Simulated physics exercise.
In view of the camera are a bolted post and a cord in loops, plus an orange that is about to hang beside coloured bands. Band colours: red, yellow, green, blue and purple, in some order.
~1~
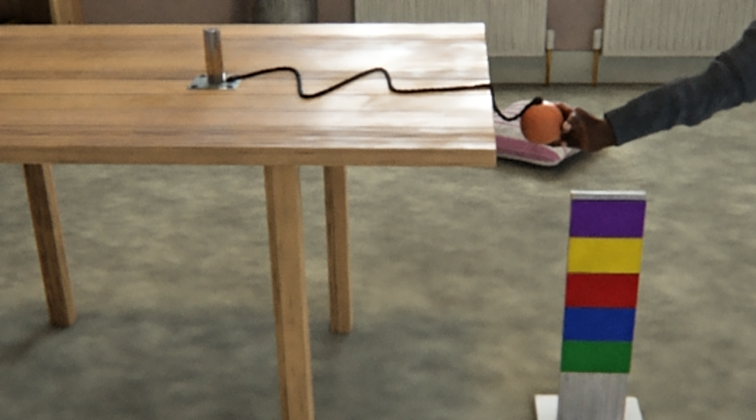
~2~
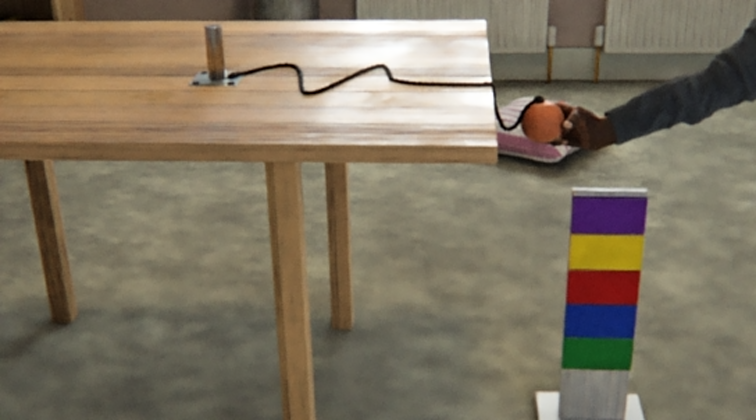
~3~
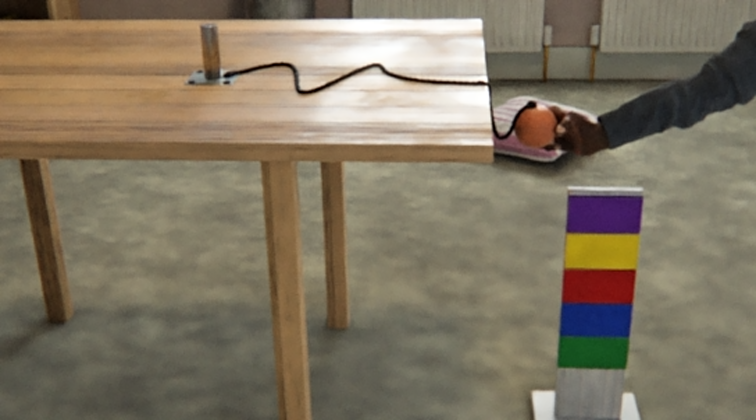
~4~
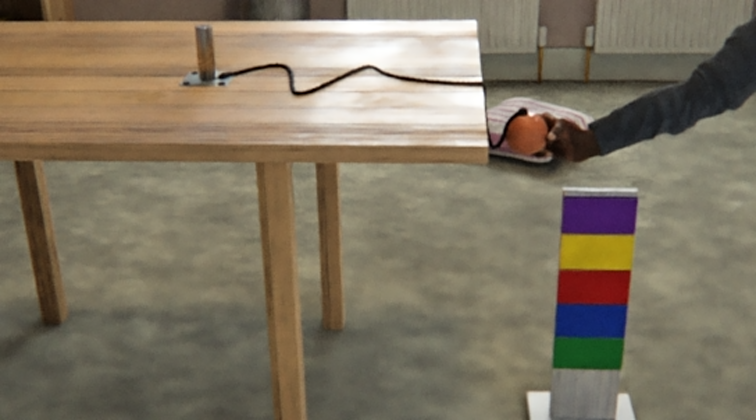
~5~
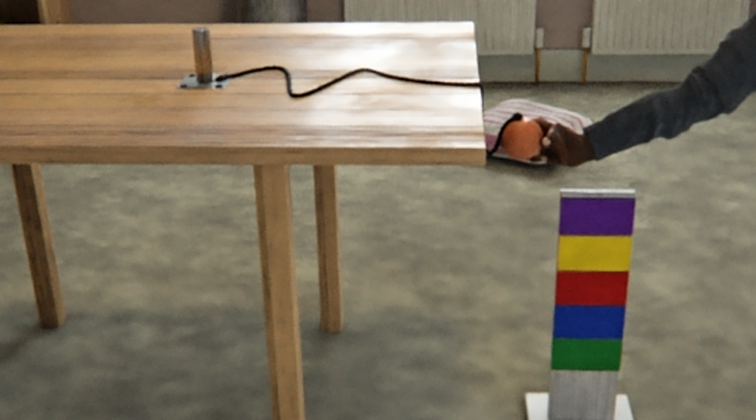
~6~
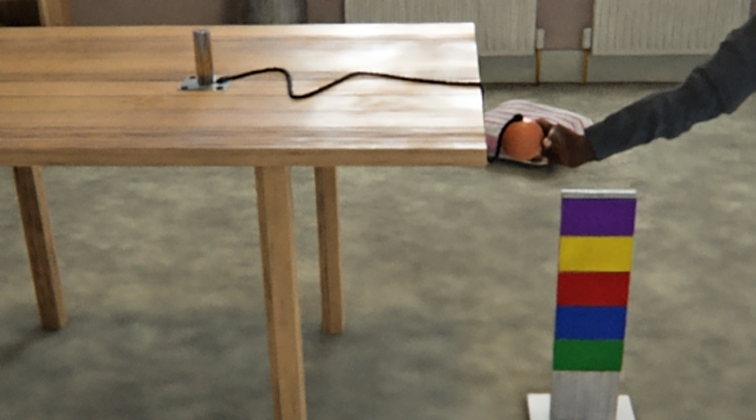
A hand holds an orange on a black cord beside a table, moving it slightly left.
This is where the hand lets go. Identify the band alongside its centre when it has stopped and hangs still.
Its centre is alongside the green band.
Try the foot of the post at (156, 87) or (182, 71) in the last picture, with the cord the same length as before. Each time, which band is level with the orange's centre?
First try: Blue; second try: Blue.
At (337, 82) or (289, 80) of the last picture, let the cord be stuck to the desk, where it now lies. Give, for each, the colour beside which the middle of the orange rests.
First try yellow, second try blue.
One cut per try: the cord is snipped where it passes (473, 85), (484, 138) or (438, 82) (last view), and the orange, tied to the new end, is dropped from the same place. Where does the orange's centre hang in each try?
First try near (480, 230), second near (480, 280), third near (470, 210).
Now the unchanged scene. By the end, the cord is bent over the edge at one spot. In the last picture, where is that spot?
It lies at about (349, 76).
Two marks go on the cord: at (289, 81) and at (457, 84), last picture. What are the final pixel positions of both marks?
In that view they reach (337, 84) and (476, 206).
A little later, orange near (506, 343); level with green.
Next, orange near (448, 360); level with green.
Later still, orange near (492, 359); level with green.
When it is over, orange near (469, 360); level with green. Its middle rests at the green band.
